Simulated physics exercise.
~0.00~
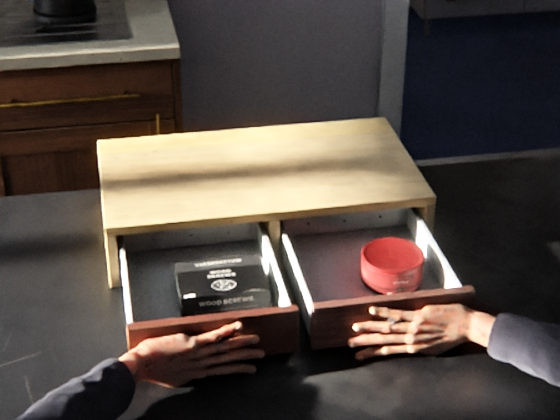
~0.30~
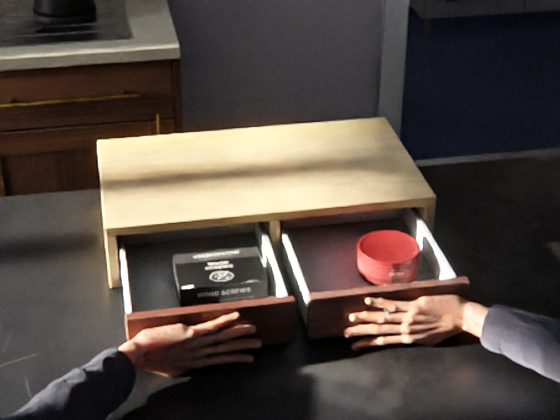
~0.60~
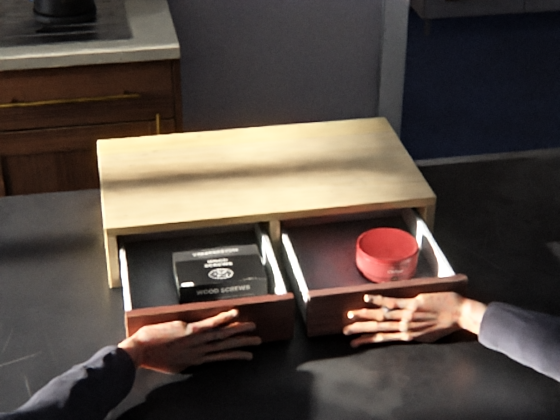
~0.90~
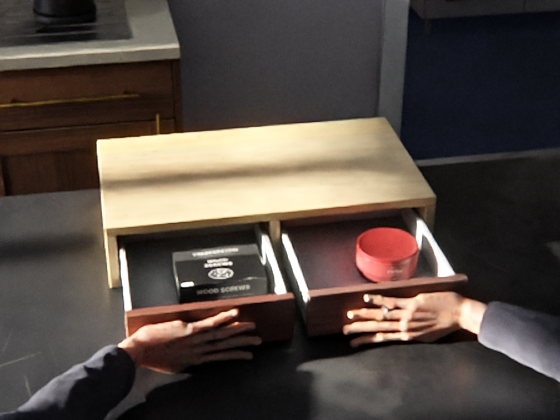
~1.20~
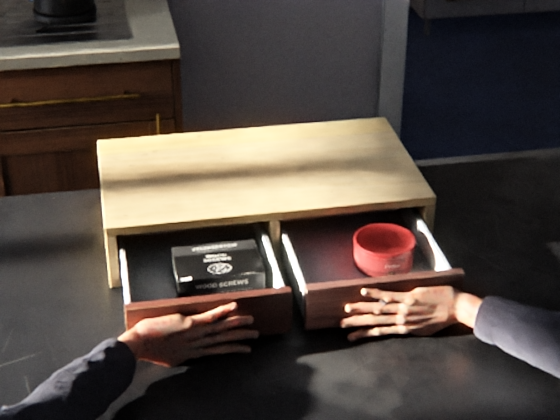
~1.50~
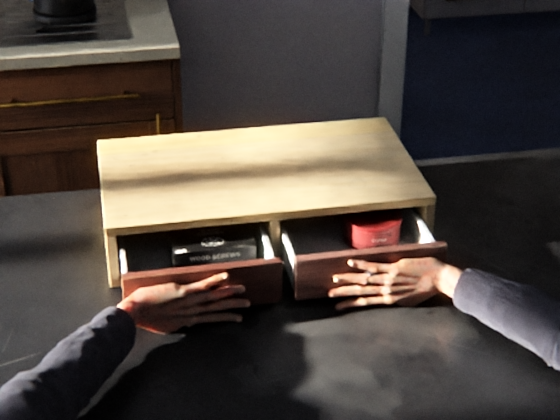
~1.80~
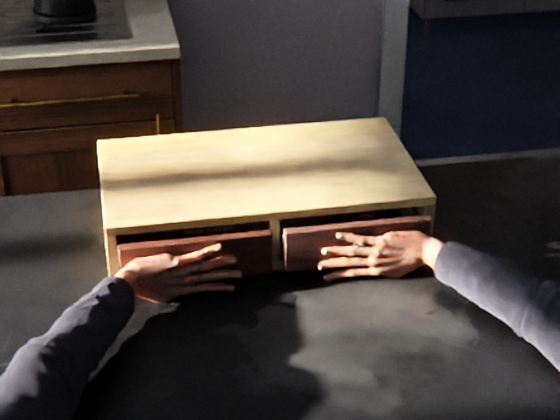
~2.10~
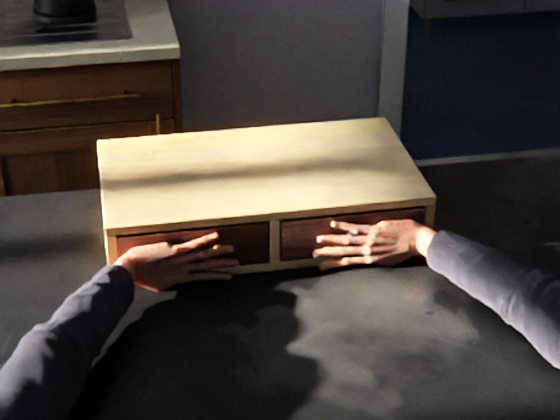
On a dark tabletop in a kitchen, two hands rest against the fronts of two open drawers in a pale wooden chest, the left holding a black box and the right a red tub, then push both drawers in together until they are fully shut.
